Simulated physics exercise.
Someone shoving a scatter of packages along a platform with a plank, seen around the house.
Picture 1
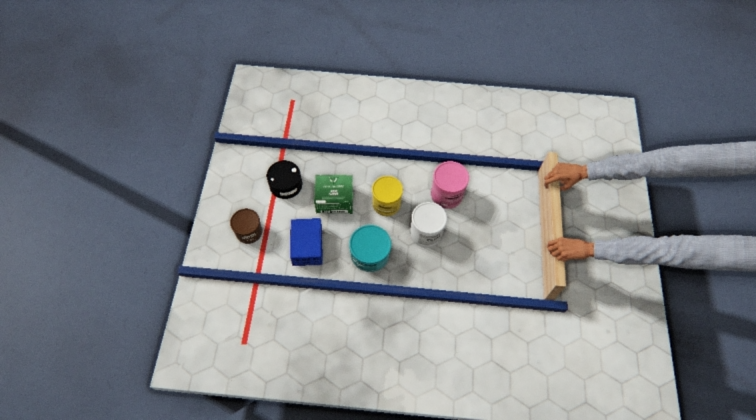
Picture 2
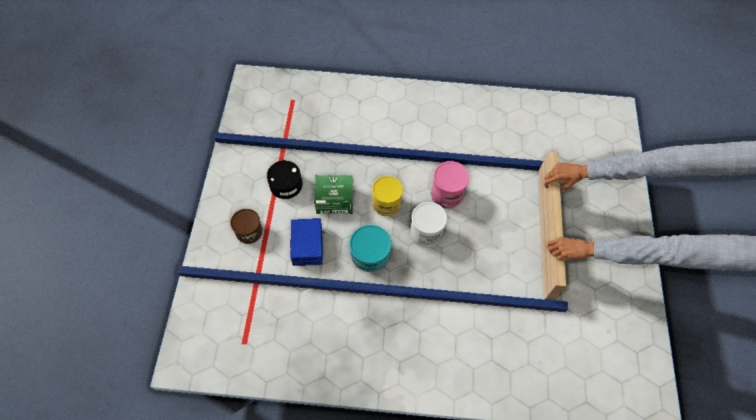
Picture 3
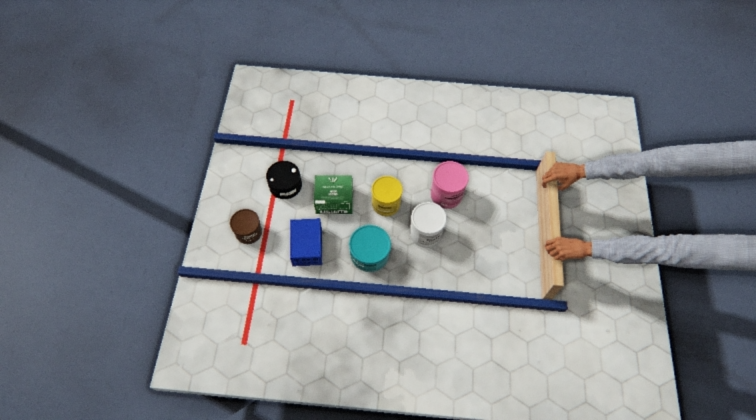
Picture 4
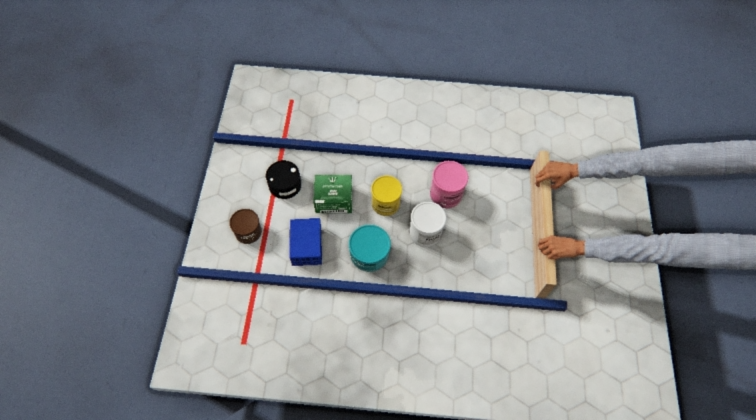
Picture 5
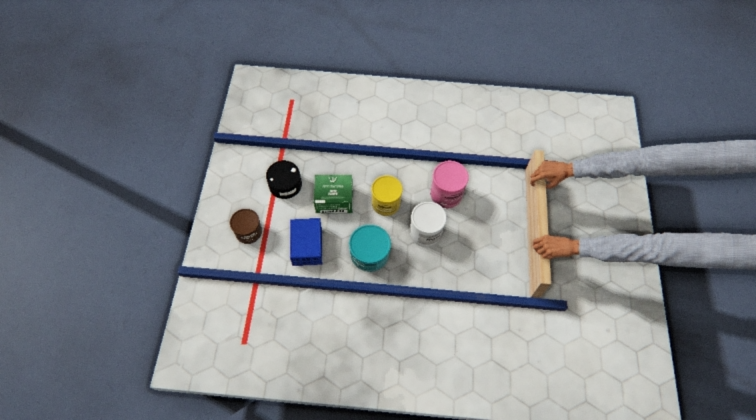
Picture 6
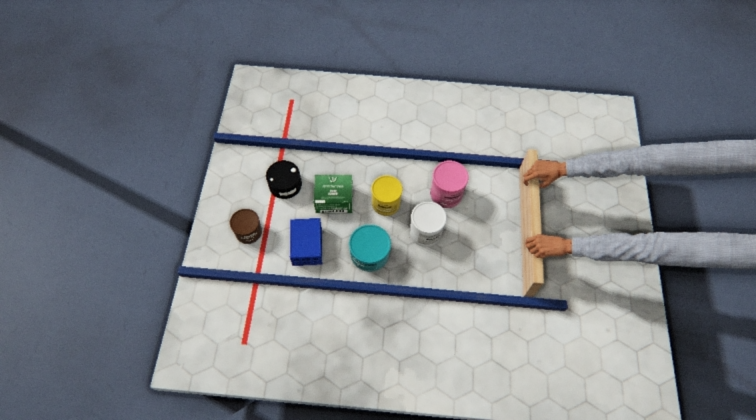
Two hands slide a wooden plank slightly left toward scattered containers, which stay still.
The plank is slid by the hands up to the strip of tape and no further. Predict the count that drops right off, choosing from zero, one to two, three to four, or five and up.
The count is one to two.
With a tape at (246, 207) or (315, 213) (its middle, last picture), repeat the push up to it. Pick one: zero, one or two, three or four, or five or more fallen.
Count per tape, in the order given: Either three or four, then zero.
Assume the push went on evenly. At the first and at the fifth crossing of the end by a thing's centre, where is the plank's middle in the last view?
First about (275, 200), next about (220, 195).
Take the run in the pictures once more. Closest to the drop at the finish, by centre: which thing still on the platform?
It's the brown pail.
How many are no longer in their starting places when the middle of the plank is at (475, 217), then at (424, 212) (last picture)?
I count 0 first and 3 after.
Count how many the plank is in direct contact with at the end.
It's 4.
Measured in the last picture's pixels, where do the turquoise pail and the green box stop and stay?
Turquoise pail: About (241, 243); green box: About (230, 170).
A little later, none off yet; brown pail at rest near (247, 227); black canister at rest near (284, 180); blue crate at rest near (306, 242).
Next, none off yet; brown pail at rest near (247, 227); black canister shifted about its own width near (257, 171); blue crate shifted a little near (295, 241).
When it is over, the number that fall off is one or two; down, black canister.
